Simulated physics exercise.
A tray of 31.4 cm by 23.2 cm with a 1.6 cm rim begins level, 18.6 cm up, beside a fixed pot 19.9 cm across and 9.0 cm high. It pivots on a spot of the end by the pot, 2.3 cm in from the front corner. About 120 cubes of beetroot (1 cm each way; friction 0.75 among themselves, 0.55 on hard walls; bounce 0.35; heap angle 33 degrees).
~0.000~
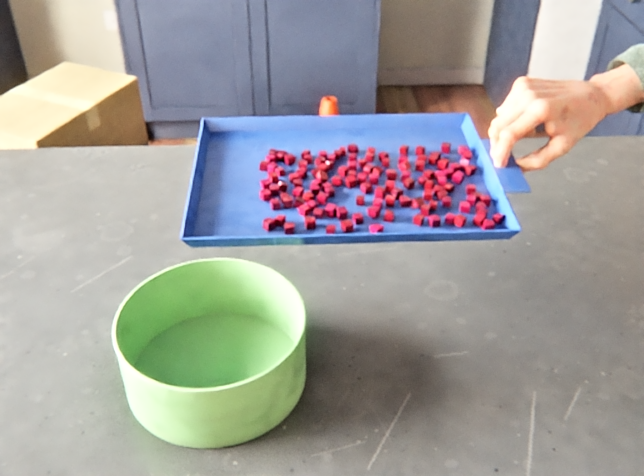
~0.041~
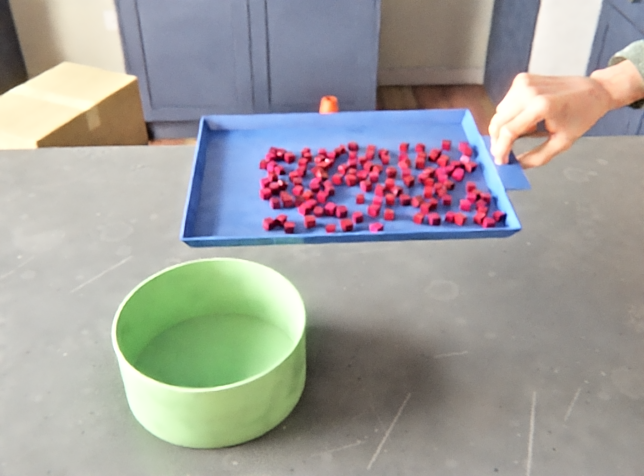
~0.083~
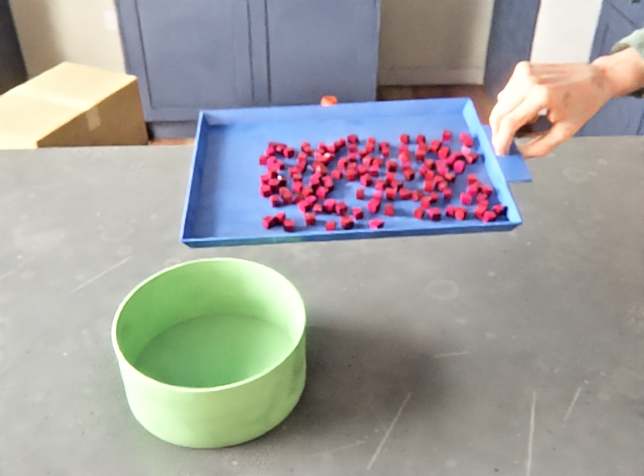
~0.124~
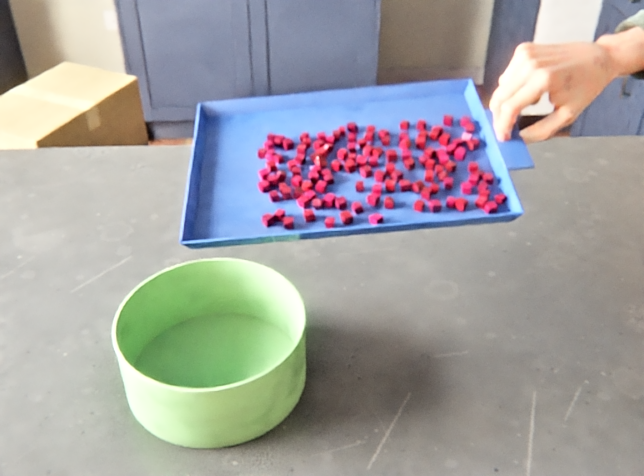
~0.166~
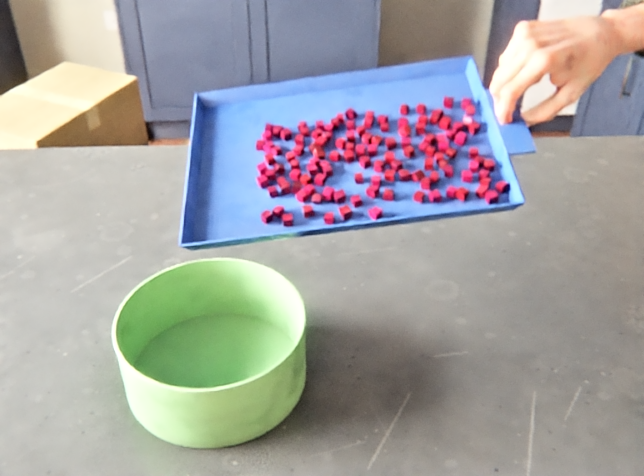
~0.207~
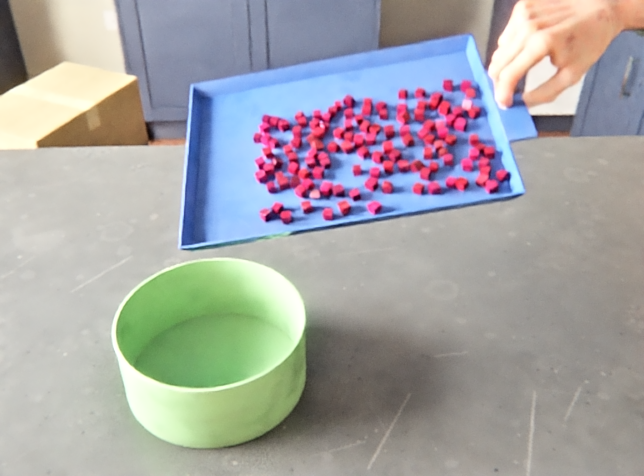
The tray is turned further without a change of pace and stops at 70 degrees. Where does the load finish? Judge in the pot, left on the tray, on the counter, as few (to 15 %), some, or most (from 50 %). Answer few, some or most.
Pot: Most, tray: Few, counter: Some.
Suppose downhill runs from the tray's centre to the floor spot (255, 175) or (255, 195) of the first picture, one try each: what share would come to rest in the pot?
Some 5 and 45 per cent.
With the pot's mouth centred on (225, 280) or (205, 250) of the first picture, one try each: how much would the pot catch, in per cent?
About 10 and 0 per cent.
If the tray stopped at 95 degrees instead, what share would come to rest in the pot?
In that case some 65 per cent.
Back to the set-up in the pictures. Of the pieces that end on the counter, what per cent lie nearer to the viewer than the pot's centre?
Roughly 100 per cent.
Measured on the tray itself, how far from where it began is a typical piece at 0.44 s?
Some 1 cm.
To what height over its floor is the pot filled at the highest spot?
Roughly 2.0 cm.
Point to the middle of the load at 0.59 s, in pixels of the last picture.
Near (284, 171).
After 0.44 s, tilt 44 degrees; the tray holds 100 %, the pot 0 %.
Then, at 0.59 s, tilt 62 degrees; the tray holds 100 %, the pot 0 %.
After 0.87 s, tilt 70 degrees; the tray holds 10 %, the pot 50 %.
In the end, at 2.1 s, pot 65 %, tray 5 %, counter 30 %.
